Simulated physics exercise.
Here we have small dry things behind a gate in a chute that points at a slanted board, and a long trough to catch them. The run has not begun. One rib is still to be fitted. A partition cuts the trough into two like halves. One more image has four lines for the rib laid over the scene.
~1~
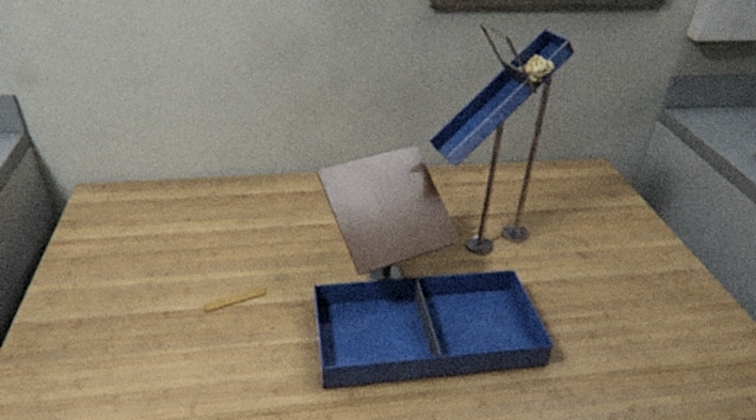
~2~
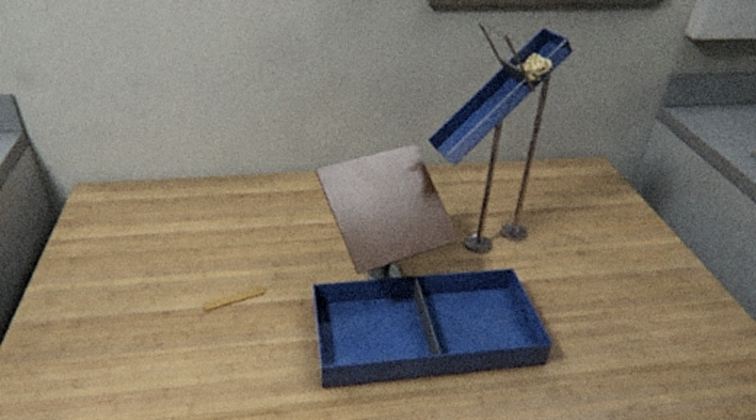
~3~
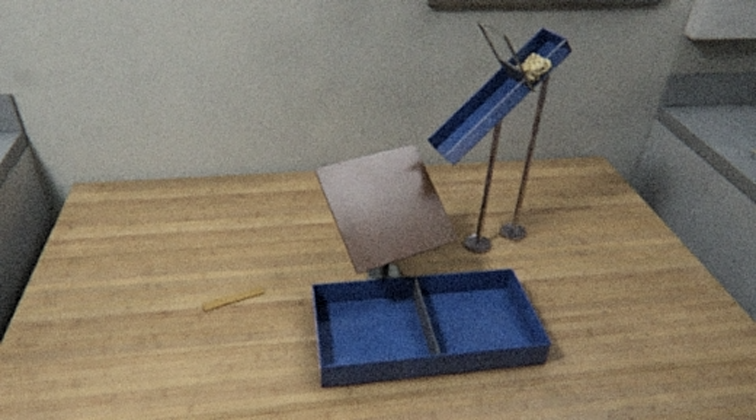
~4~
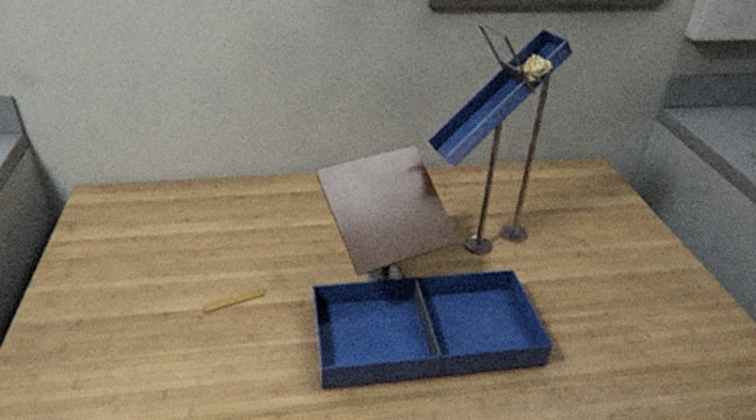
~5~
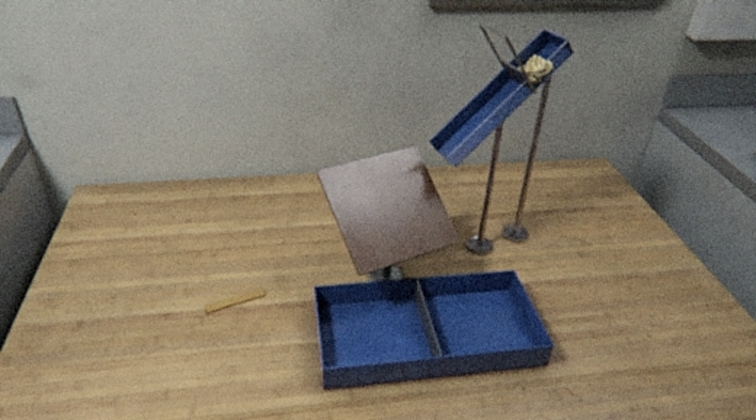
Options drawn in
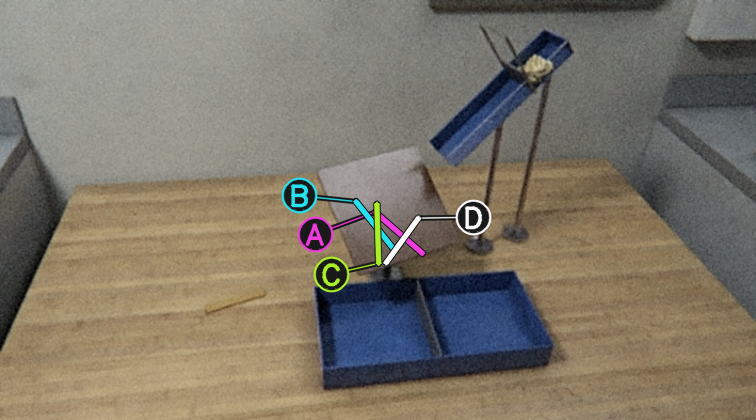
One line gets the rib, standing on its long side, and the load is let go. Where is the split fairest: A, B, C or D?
Choose B.
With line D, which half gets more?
Left.
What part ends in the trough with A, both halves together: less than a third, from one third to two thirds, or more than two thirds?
It is more than two thirds.
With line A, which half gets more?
The right half.
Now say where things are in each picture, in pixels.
The first picture shows load behind the gate near (533, 74), soya beans; lip of the chute near (447, 159), sloping fairly steeply.
The second picture shows middle of the board near (389, 205), tilted fairly steeply; middle of its low edge near (411, 256); of its high edge near (367, 156).
The third picture shows front corners of the trough near (321, 367) and (551, 344); front end of its middle wall near (439, 355); gate still shut near (512, 68).
The fourth picture shows middle of the load near (532, 73); lip near (445, 159).
The fifth picture shows middle of the load near (533, 74); lip near (446, 159).
On the marked copy, line A from (375, 212) to (422, 253); line B from (355, 201) to (394, 250); line C from (376, 204) to (378, 263); line D from (418, 218) to (386, 262).
Choosing A, of what is caught, a small share in the left half, all but a few in the right.
Choosing B, of what is caught, close to two thirds in the left half, close to a third in the right.
Choosing C, of what is caught, the bulk in the left half, a small share in the right.
Choosing D, of what is caught, all but a few in the left half, a small share in the right.
